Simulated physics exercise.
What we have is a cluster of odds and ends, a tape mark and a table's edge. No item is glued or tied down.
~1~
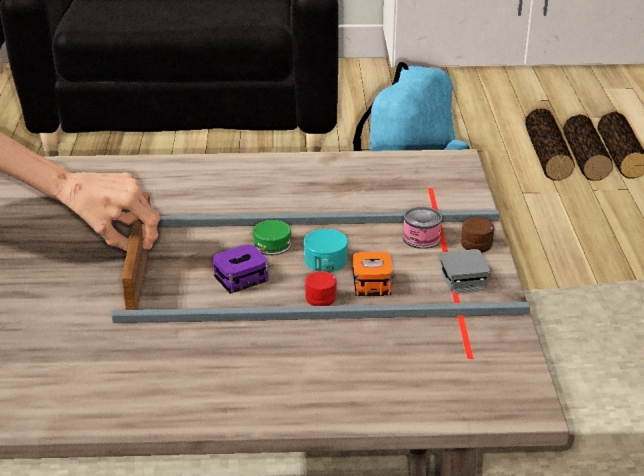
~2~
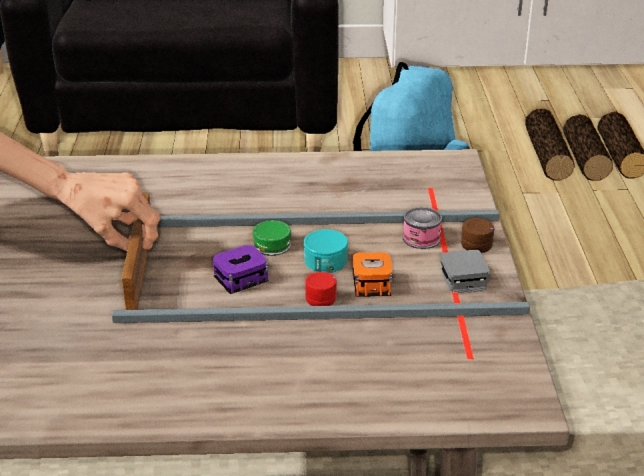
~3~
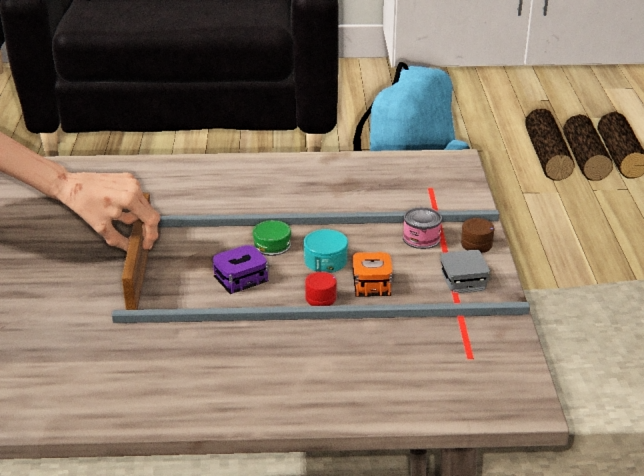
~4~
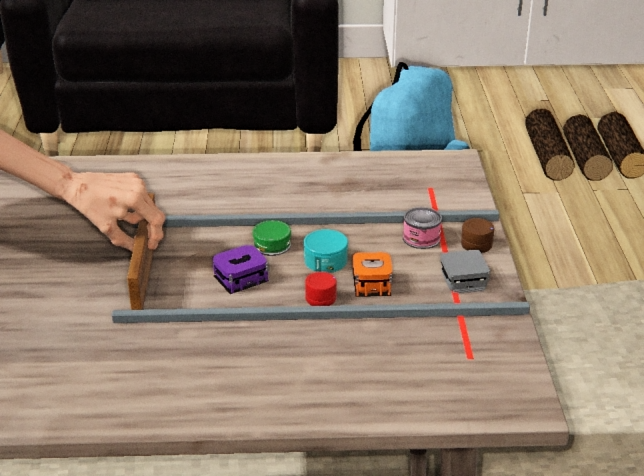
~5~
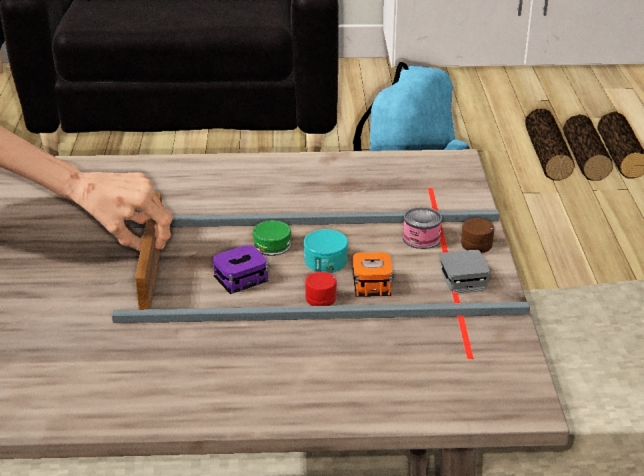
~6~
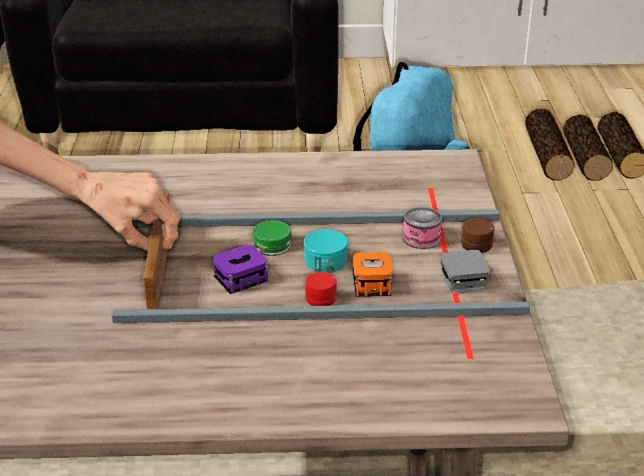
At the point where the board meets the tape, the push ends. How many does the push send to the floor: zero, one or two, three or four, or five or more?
Once the board stops, one or two are missing from the table.
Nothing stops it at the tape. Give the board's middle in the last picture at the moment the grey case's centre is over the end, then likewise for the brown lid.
First near (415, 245), second near (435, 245).
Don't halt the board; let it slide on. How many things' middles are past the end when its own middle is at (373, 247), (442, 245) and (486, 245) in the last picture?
The counts are 0, 2 and 5, in that order.
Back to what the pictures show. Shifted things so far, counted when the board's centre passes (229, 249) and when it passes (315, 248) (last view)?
By then 1, and later 5.
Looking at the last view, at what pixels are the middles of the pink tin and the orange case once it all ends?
(494, 221), and the other (517, 272).
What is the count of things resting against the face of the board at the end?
It's 3 of them.
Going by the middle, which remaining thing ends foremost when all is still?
Orange case.
Soon after, none off yet; brown lid at rest near (478, 236); grey case at rest near (464, 272); pink tin at rest near (422, 228).
At rest, the number that fall off is one or two; fallen, grey case and brown lid.
